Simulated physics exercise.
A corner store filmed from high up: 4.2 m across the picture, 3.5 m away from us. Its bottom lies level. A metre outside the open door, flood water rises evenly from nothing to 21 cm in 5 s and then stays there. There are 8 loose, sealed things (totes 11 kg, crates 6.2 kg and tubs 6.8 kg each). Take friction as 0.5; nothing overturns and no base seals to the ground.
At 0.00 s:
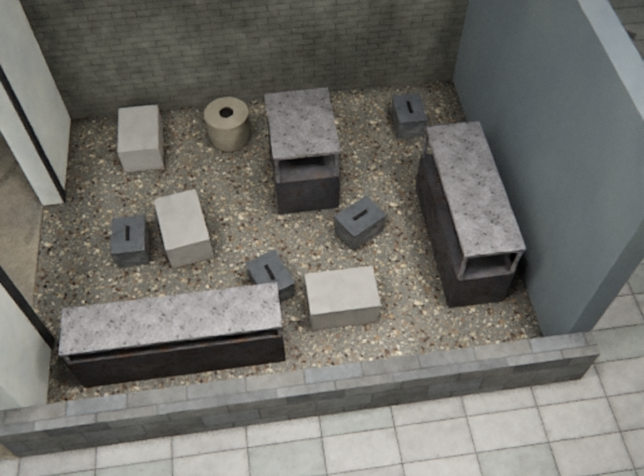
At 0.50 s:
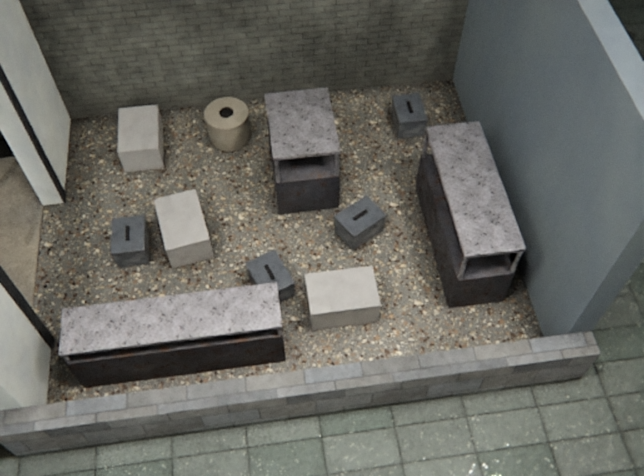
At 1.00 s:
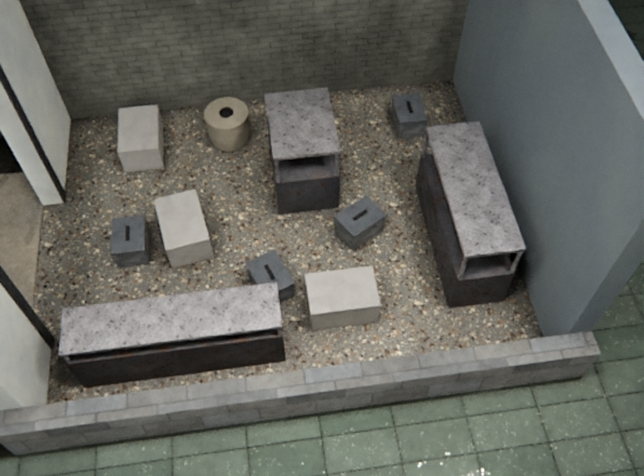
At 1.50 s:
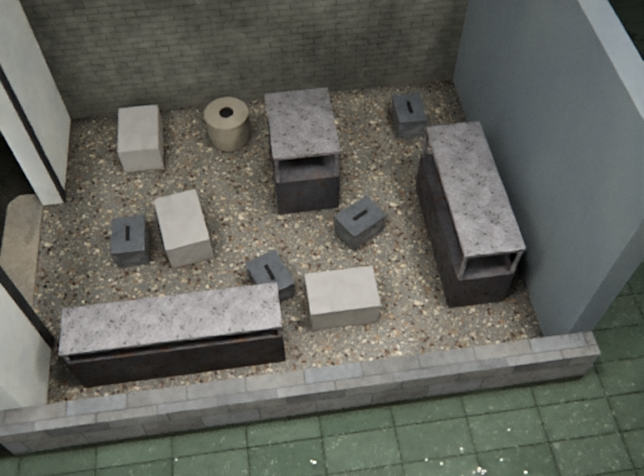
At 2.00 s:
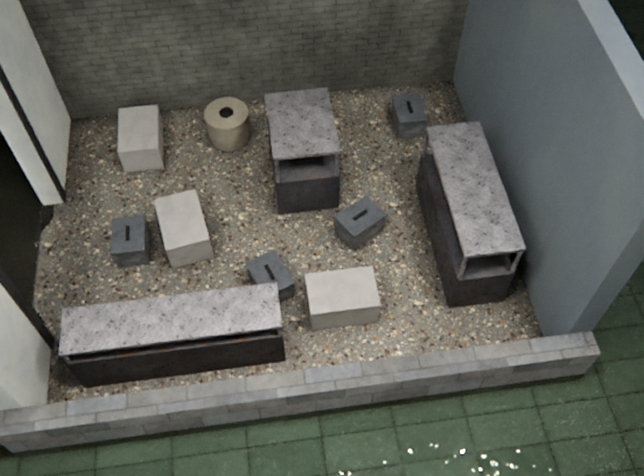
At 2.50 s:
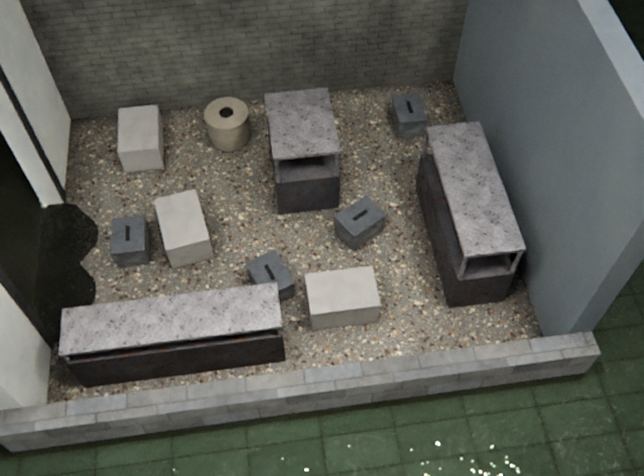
A corner store with a pebbly floor, seen from high up by a still camera, stands open on the left. Three dark units with mottled grey tops stand among three pale crates, four small slotted grey ones and a round beige tub, beside a blue-grey right wall. The paving outside turns from pale grey to green, glints gather at the bottom, and dark water edges in at left while everything inside stays put.
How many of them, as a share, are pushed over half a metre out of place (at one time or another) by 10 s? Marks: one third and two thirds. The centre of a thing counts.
Share: Two thirds or more.
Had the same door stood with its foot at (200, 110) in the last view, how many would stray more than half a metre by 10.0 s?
Then 5.
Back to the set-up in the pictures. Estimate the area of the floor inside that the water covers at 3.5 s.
About 1.5 m2.
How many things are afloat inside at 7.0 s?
I count 4.
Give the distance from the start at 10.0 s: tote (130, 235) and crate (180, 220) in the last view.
In that order: 150 cm, 120 cm.
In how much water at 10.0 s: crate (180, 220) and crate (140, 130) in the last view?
Roughly 12 and 7 cm.
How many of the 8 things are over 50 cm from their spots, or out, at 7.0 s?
5 of them.
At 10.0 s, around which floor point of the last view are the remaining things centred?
At about (327, 162).
After 3.5 s 0 of 8 are over 50 cm from their spots; 0 afloat.
After 4.5 s 0 of 8 are over 50 cm from their spots; 0 afloat.
After 7.0 s 5 of 8 are over 50 cm from their spots; 4 afloat.
After 10.0 s 8 of 8 are over 50 cm from their spots, and 8 have been at some point; 8 afloat.
